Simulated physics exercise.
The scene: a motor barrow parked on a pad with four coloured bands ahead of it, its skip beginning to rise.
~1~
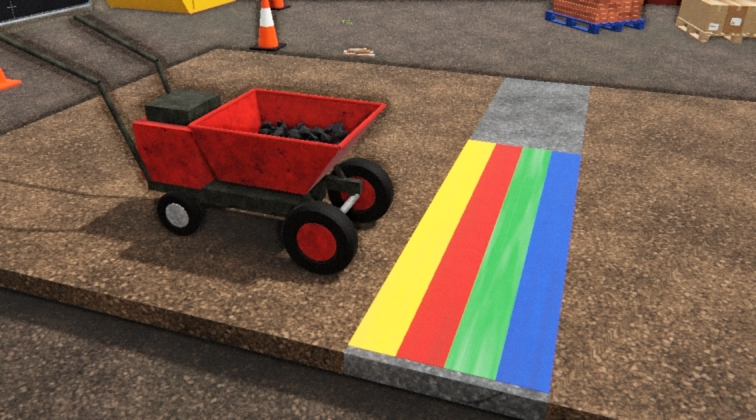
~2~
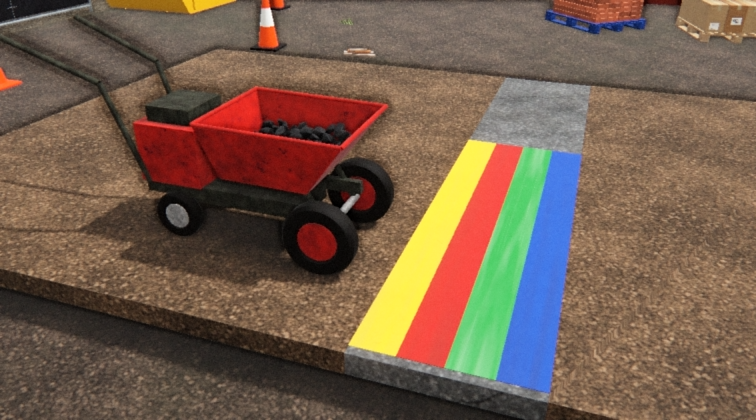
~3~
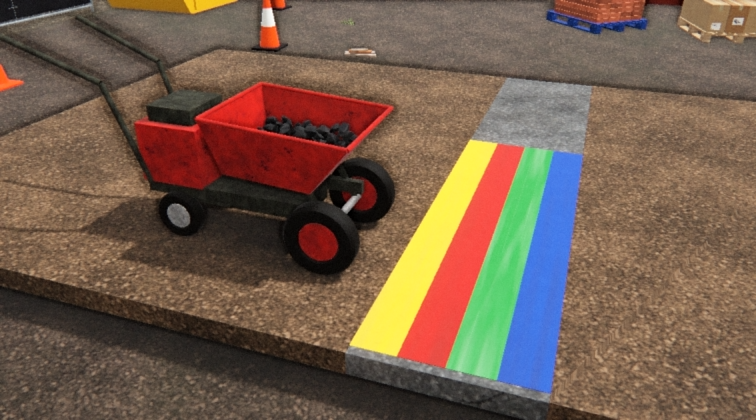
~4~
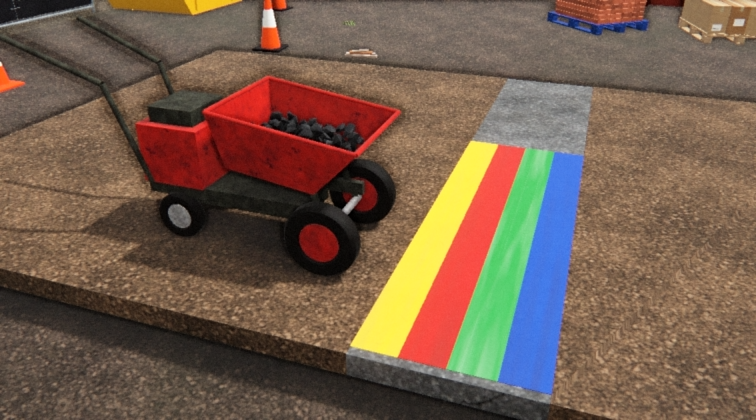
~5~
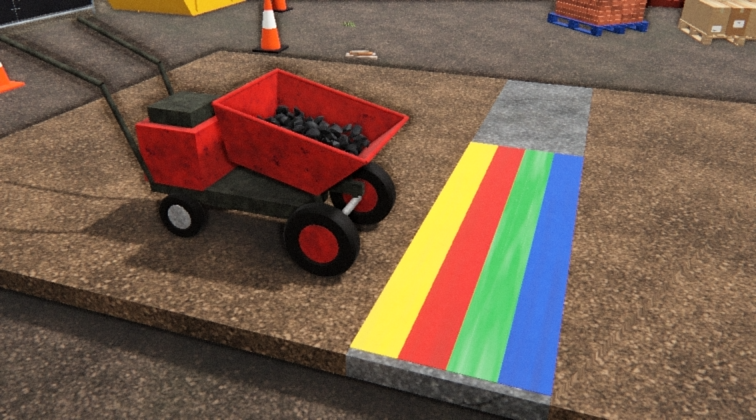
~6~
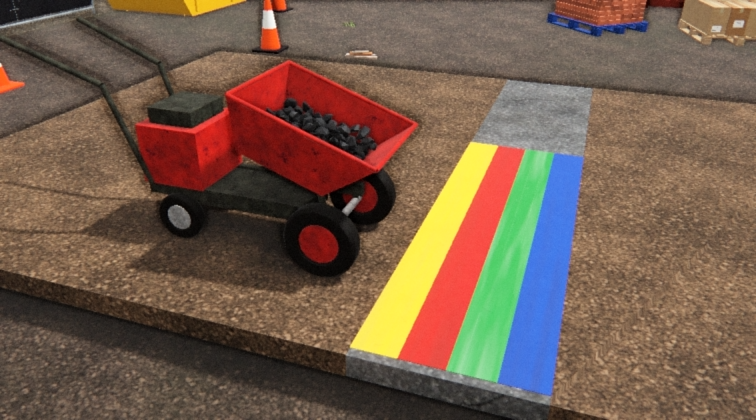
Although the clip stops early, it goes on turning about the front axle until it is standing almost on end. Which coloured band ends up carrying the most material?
The red band.
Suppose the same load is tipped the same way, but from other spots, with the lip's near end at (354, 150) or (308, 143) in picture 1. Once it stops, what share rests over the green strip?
Roughly 30 per cent, then roughly 10 per cent.
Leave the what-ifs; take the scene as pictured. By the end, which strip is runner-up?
The strip in green.
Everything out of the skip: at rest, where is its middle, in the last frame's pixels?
Once nothing moves, the middle sits near (470, 266).
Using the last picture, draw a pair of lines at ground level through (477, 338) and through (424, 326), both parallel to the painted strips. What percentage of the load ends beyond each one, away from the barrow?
20 % and 80 %, in that order.
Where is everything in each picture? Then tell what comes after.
The first picture shows lip of the skip near (339, 148), level; top of the load near (293, 138), lumps of coal; yellow strip near (391, 313); red strip near (436, 322); green strip near (482, 332); blue strip near (530, 343).
The second picture shows lip of the skip near (341, 149), level; top of the load near (282, 144).
The third picture shows lip of the skip near (347, 151), tipped barely; top of the load near (286, 142).
The fourth picture shows lip of the skip near (356, 156), tipped a little; top of the load near (275, 135).
The fifth picture shows lip of the skip near (365, 162), tipped a little; top of the load near (277, 132).
The sixth picture shows lip of the skip near (376, 170), tipped clearly; top of the load near (279, 128); yellow strip near (393, 315); red strip near (438, 325); green strip near (484, 335); blue strip near (532, 346).
Shortly afterwards, skip tipped steeply; the whole lot in the skip.
Next, skip tipped steeply; all but a few in the skip; a little over the red strip; only a few over the green strip.
Some moments later, skip tipped right over; a little in the skip; a little over the yellow strip; near half over the red strip; near a quarter over the green strip; a little over the blue strip; only a few off the paint.
In the end, skip tipped right over; a little over the yellow strip; near half over the red strip; near a quarter over the green strip; a little over the blue strip; only a few off the paint.
